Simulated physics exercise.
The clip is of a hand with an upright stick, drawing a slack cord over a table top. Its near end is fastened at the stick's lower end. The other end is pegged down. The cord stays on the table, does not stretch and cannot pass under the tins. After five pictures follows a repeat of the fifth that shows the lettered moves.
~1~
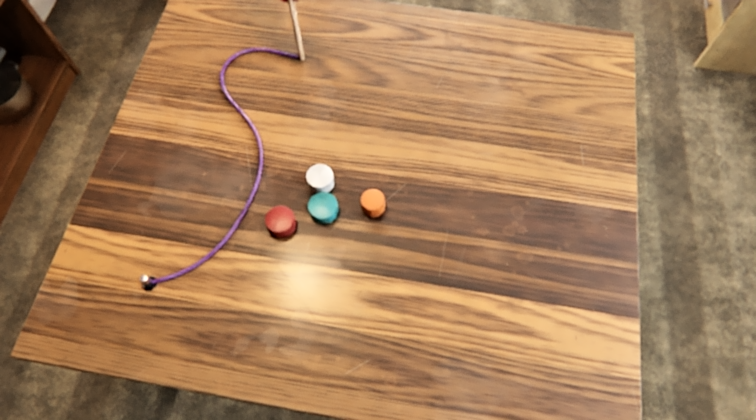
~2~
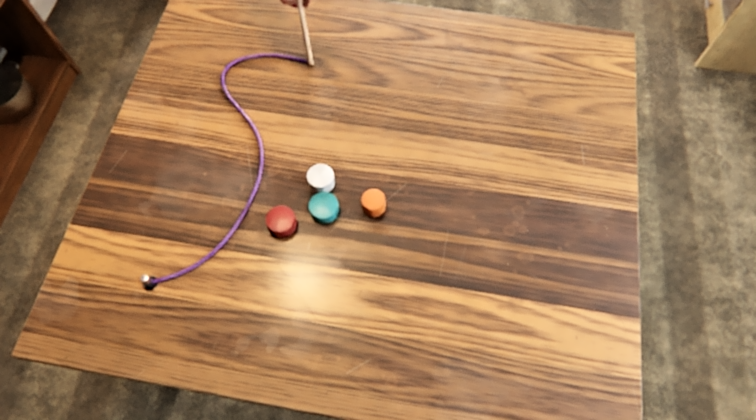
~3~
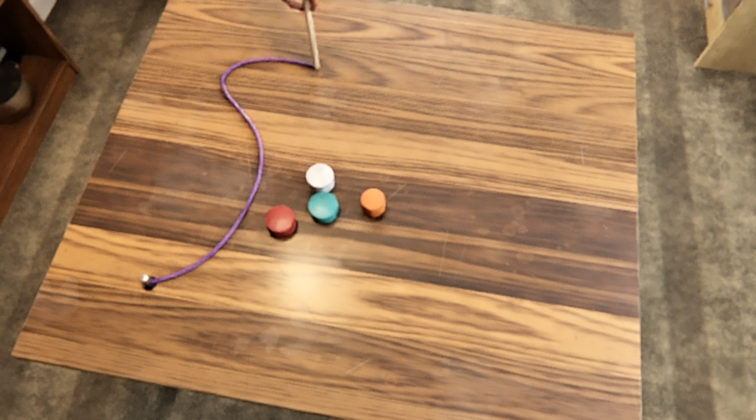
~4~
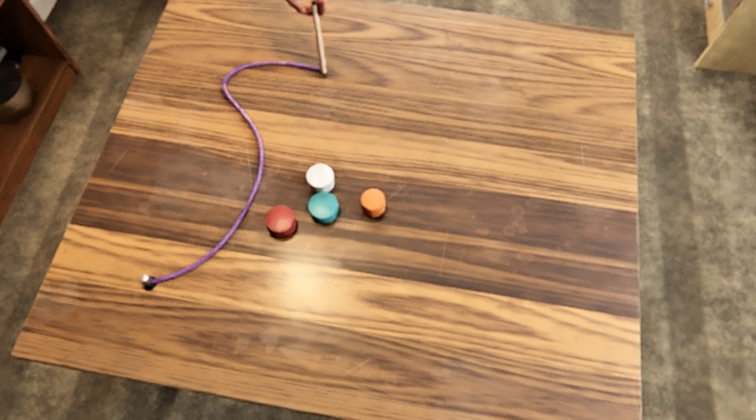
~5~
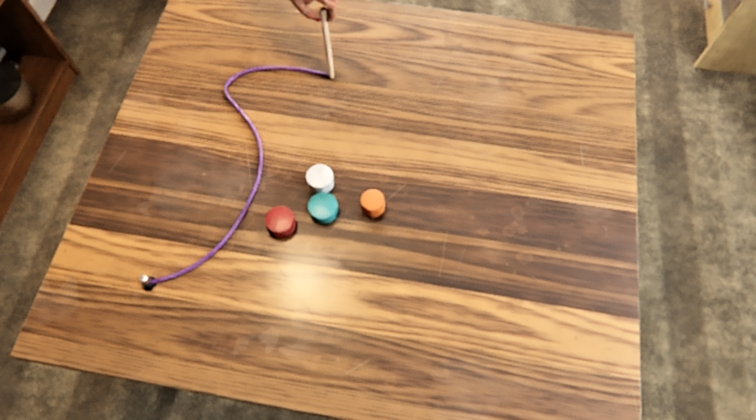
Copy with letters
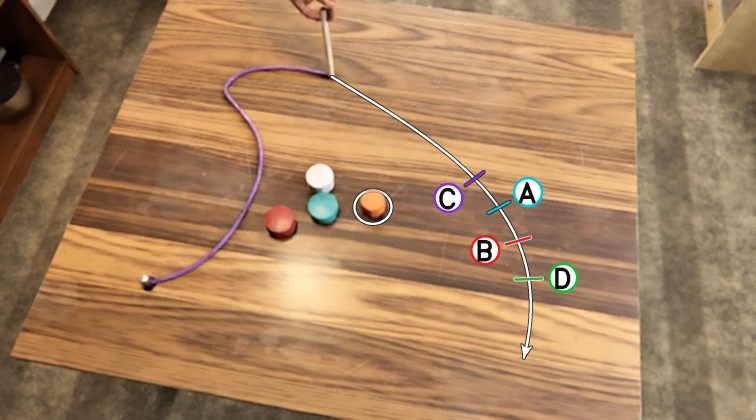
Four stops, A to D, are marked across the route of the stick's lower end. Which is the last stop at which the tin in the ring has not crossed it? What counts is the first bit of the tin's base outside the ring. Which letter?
At D, and not beyond.
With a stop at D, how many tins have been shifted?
Two.
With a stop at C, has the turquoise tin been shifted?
No.
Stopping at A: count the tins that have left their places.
The count is none.
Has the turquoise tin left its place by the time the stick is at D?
Yes.
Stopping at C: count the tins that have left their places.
The count is none.
On the marked copy, A at (499, 207); B at (518, 241); C at (475, 179); D at (529, 279); the ring at (373, 207); the route from (332, 77) via (472, 176) to (524, 358).
Following D. Soon after the start, foot of the stick (412, 128); orange tin (373, 204).
Later, foot of the stick (488, 194); orange tin (373, 204).
In the end, foot of the stick (529, 279); turquoise tin (326, 223); white tin (324, 197); orange tin (373, 204); the orange tin is still in its ring.
As for the rest, A is safe but short; B is safe but short; C is safe but short.
